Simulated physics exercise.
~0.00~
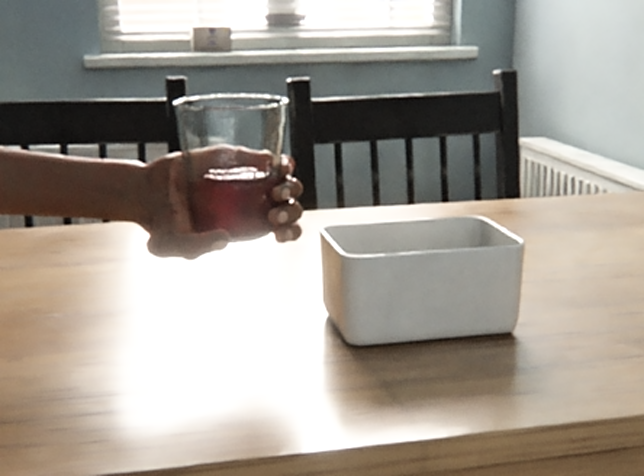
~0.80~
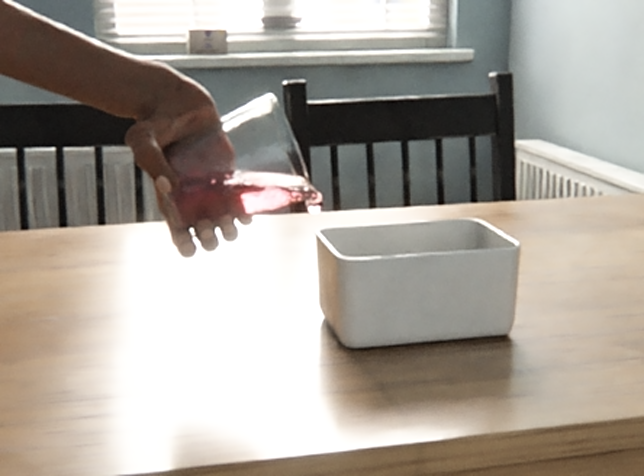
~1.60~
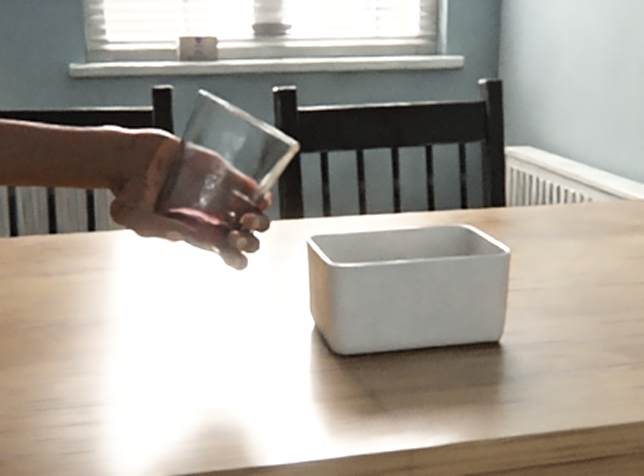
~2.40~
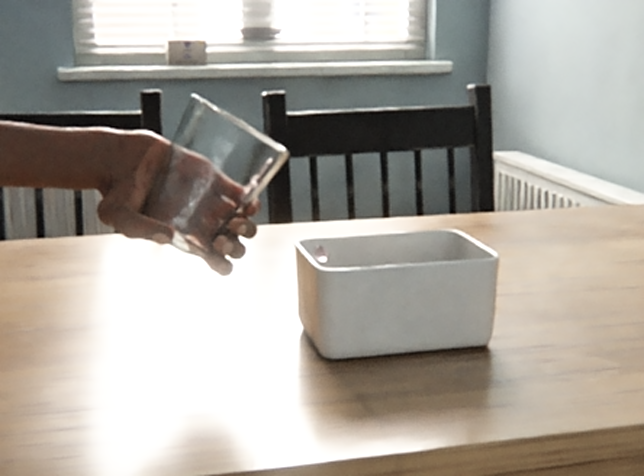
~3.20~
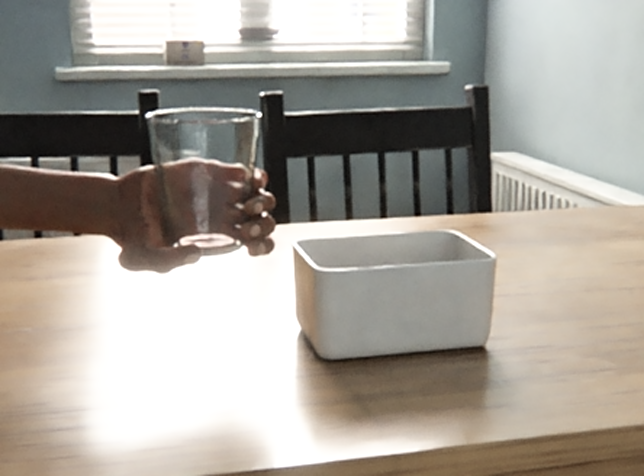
Hand tipping a glass of red liquid toward a white container on a wooden table, then holding the nearly empty glass upright.
